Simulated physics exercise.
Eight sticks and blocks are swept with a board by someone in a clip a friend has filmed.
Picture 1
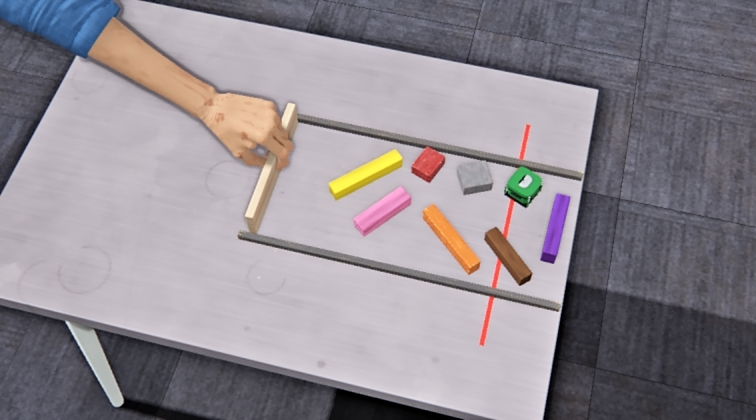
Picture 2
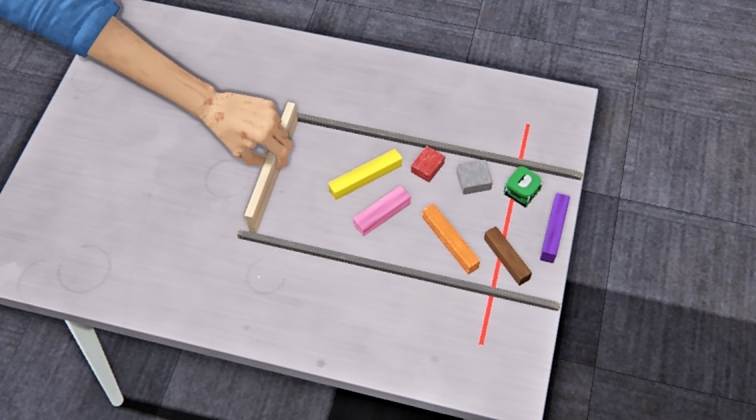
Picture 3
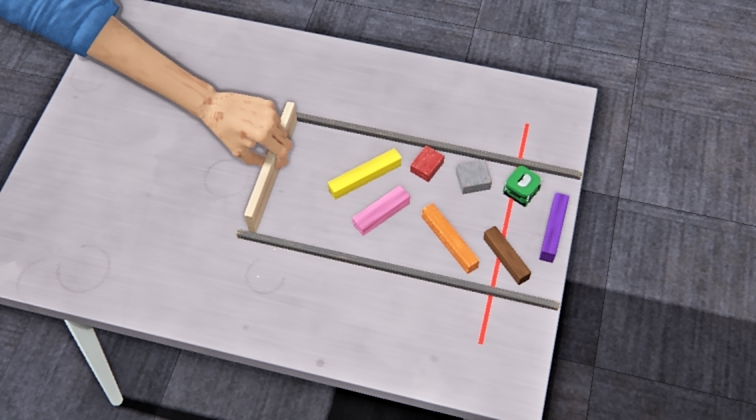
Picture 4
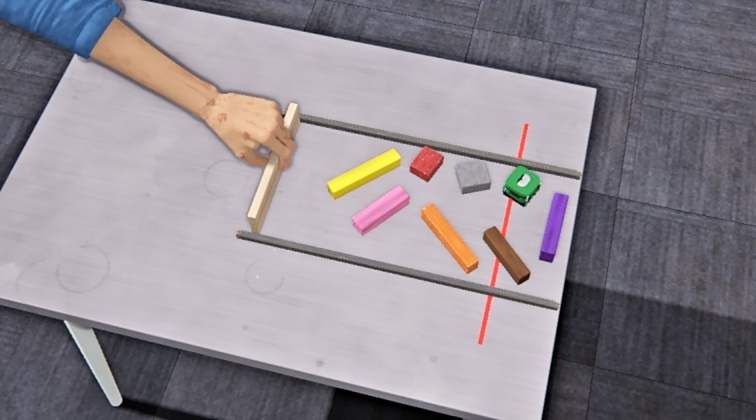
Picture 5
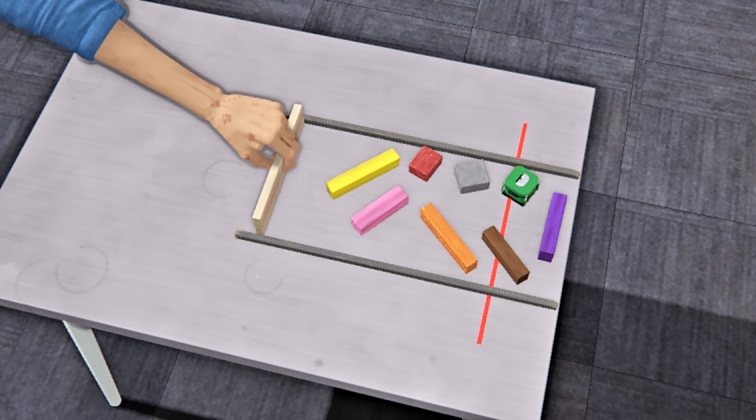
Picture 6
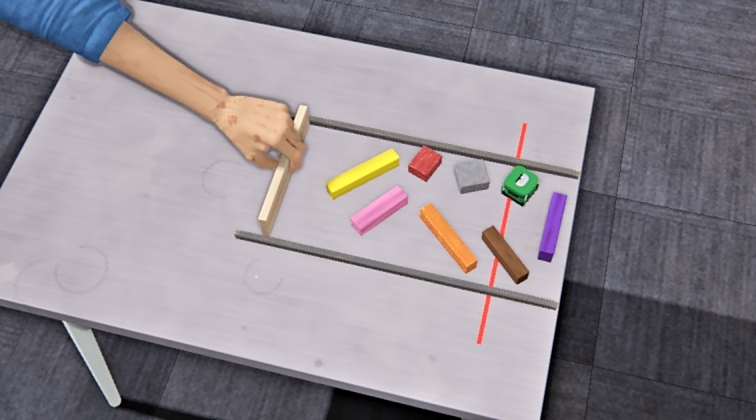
A hand held a wooden board upright and still on a table, then slid it slightly right between two rails toward several coloured sticks and blocks, which stayed where they lay.
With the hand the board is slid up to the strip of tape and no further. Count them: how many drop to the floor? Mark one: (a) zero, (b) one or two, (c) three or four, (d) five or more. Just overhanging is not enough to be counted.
(b) one or two.
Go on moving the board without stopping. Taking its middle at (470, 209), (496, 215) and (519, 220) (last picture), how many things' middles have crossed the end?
Per position: 0 / 2 / 3.
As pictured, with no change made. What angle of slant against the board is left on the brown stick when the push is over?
Some 20 degrees.
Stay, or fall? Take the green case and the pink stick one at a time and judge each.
The green case ends up below and the pink stick keeps its spot.
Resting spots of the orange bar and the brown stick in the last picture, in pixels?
They finish at roughly (530, 258) and (543, 265) respectively.
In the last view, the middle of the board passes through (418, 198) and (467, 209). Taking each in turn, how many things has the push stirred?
5, then 8.
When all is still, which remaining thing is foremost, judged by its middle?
Grey block.
Soon after, none off yet; purple stick at rest near (552, 227); green case at rest near (520, 186); brown stick at rest near (505, 255).
After that, none off yet; purple stick at rest near (552, 227); green case moving near (527, 188); brown stick at rest near (507, 255).
In the end, the number that fall off is one or two; gone, green case and purple stick.
